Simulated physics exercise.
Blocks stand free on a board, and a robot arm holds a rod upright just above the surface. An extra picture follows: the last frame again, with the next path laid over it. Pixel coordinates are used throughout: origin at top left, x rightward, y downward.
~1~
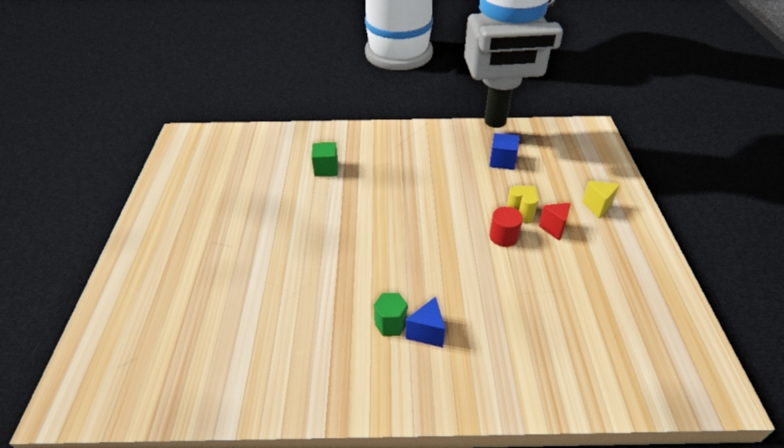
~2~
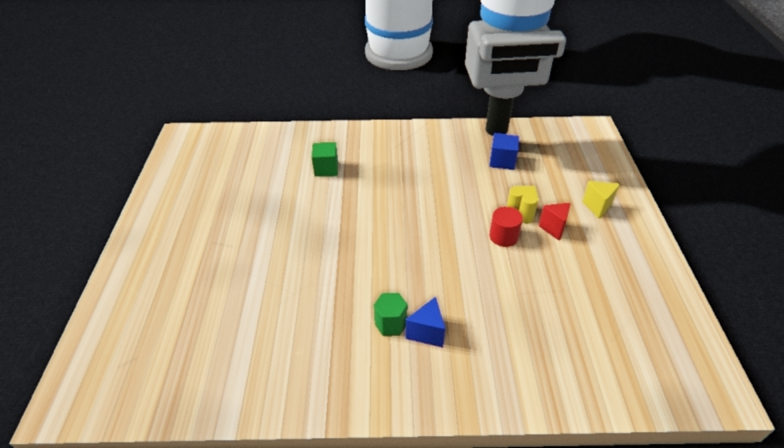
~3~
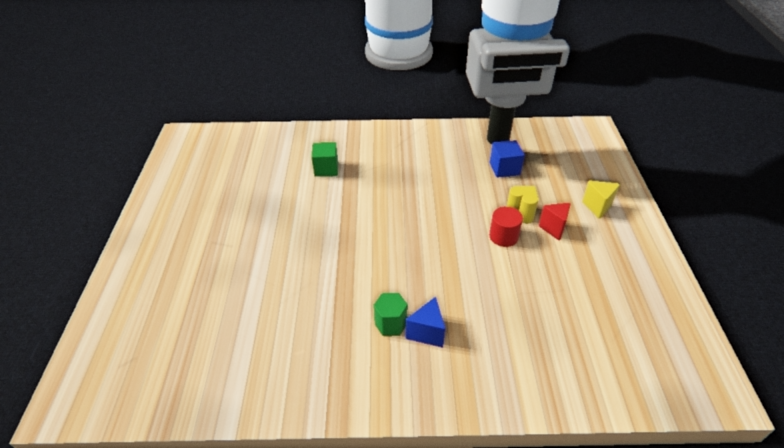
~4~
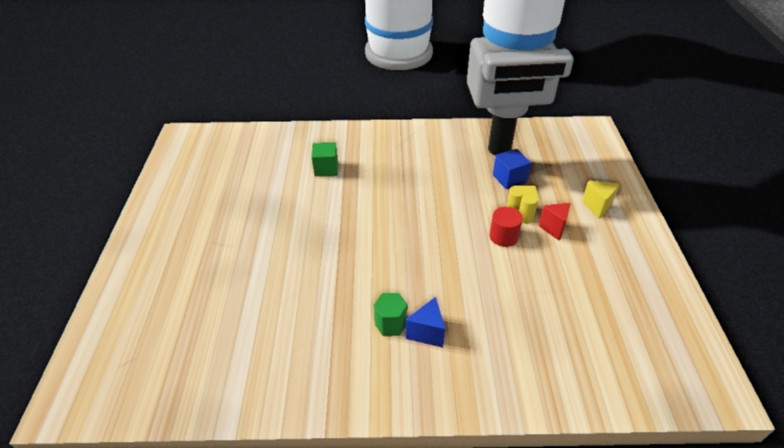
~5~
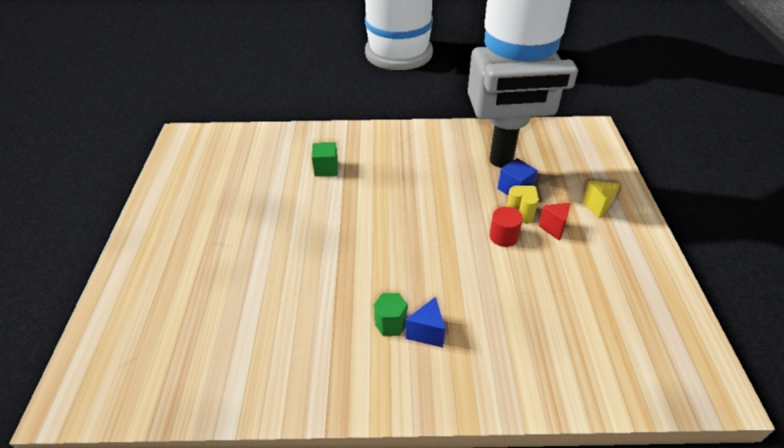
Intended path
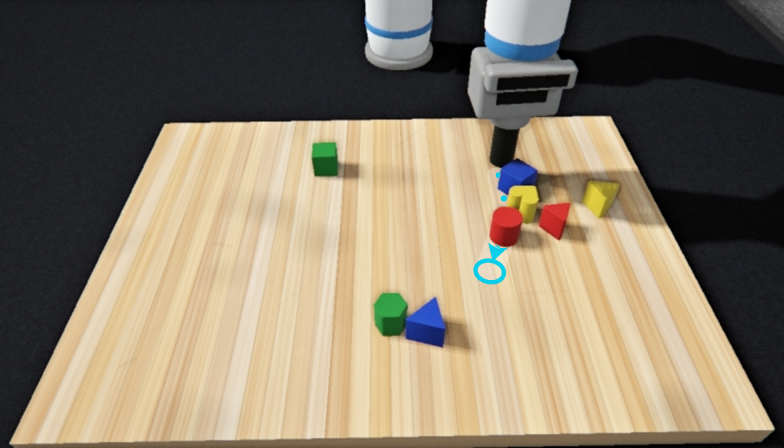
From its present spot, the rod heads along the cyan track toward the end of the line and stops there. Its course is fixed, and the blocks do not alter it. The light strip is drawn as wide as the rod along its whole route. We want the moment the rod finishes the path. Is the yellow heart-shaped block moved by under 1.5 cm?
No.
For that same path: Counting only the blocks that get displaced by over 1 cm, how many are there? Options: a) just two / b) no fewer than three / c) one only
My pick is b.
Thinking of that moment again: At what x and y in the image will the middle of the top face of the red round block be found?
At pixel (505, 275).
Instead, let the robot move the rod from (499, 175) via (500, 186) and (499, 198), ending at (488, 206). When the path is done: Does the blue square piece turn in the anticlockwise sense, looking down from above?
Yes - that is the case.
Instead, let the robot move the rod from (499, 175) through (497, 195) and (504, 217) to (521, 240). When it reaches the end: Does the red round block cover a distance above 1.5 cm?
Yes - that is the case.
Path on the board, from (499, 175) over (505, 220) to (490, 271).
On the path given first. One third of the way, rod at (508, 191); blue square piece at (538, 183), turned 30° anticlockwise; yellow heart-shaped block at (531, 200), turned 15° clockwise.
Two thirds of the way, rod at (503, 223); red round block at (505, 238); blue square piece at (538, 183), turned 35° anticlockwise; yellow heart-shaped block at (536, 213), turned 45° anticlockwise; red three-sided block at (565, 211).
At the end, rod at (492, 257); red round block at (504, 275); blue square piece at (538, 183), turned 35° anticlockwise; yellow heart-shaped block at (536, 213), turned 45° anticlockwise; red three-sided block at (565, 211).
